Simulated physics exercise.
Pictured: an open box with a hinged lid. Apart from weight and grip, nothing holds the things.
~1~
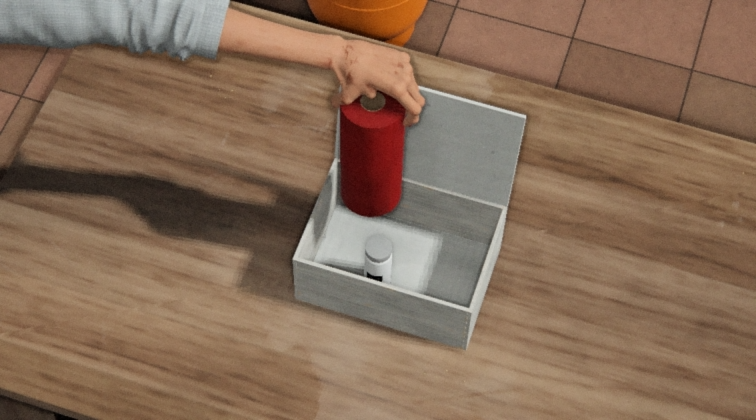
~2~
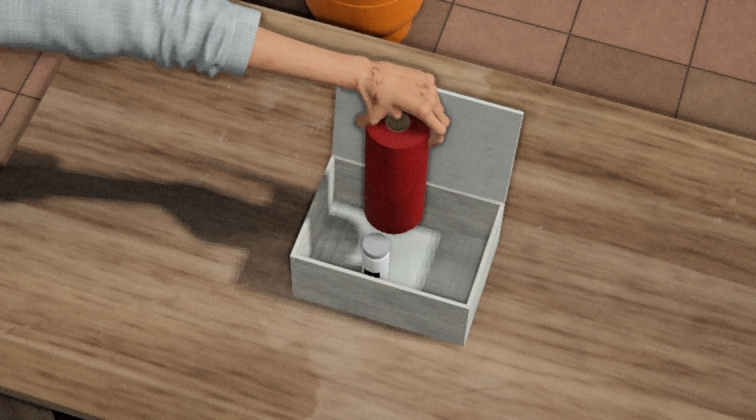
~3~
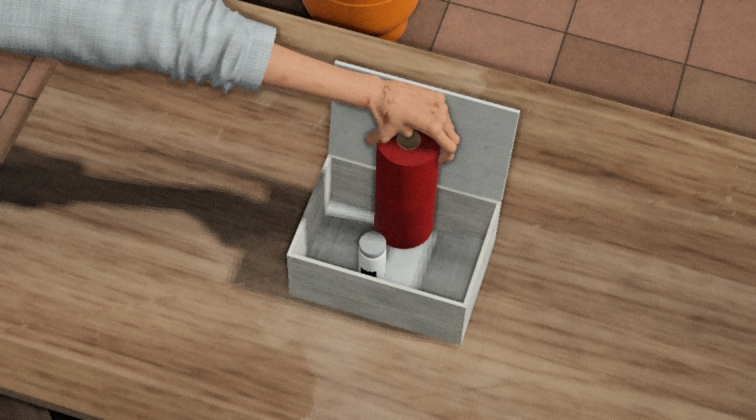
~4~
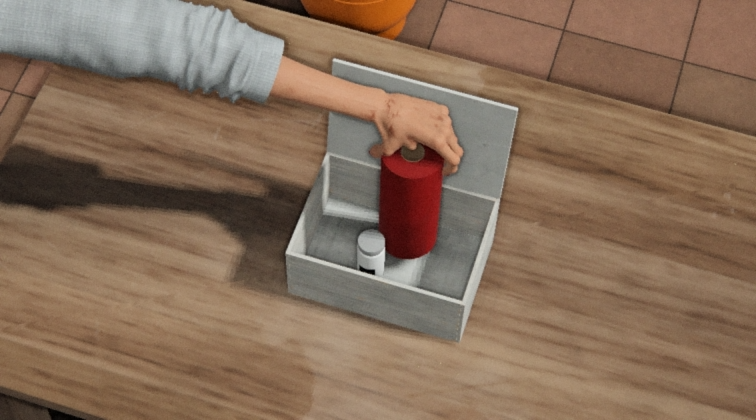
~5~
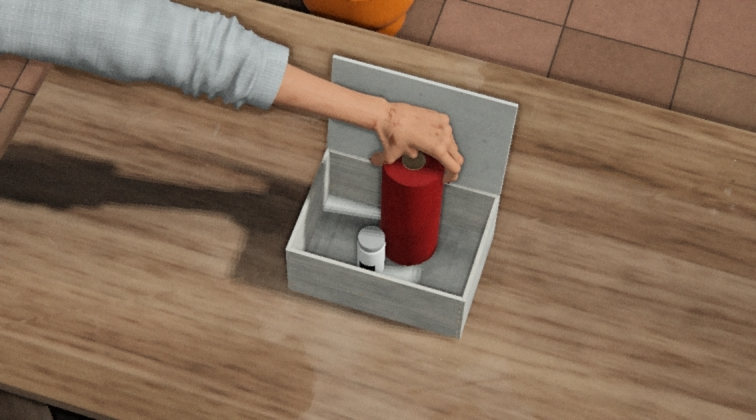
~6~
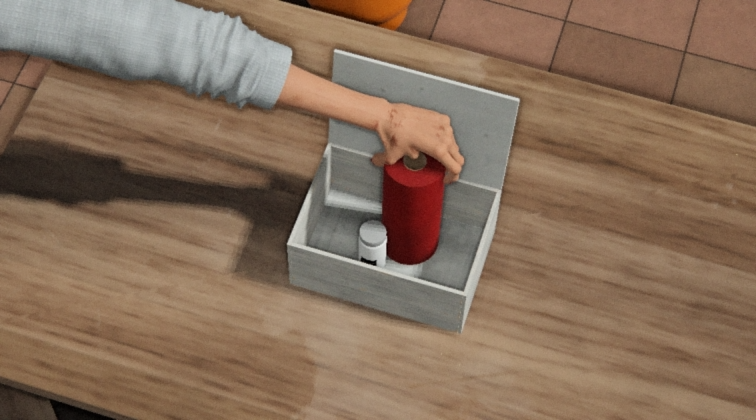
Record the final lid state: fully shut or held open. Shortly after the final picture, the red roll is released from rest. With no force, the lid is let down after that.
Open.
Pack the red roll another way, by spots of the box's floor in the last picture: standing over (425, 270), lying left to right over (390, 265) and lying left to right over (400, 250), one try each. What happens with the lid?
So, one: It remains raised; two: It drops fully; three: It drops fully.
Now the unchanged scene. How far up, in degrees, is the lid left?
Measured angle - around 35°.
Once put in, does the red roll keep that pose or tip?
Well, the red roll ends up skewed.
Then, 1.30 s after the last picture, lid 81° above the rim.
Then, 2.20 s after the last picture, lid 50° above the rim; red roll tipped 22° from how it was near (413, 227); white shaker tipped 5° from how it was.
Then, 2.90 s after the last picture, lid 34° above the rim; red roll tipped 42° from how it was near (424, 243); white shaker slid a little.
At rest, lid 33° above the rim; tipped over in the box, red roll; white shaker in place. Seen from the same camera at the end, red roll near (424, 241).
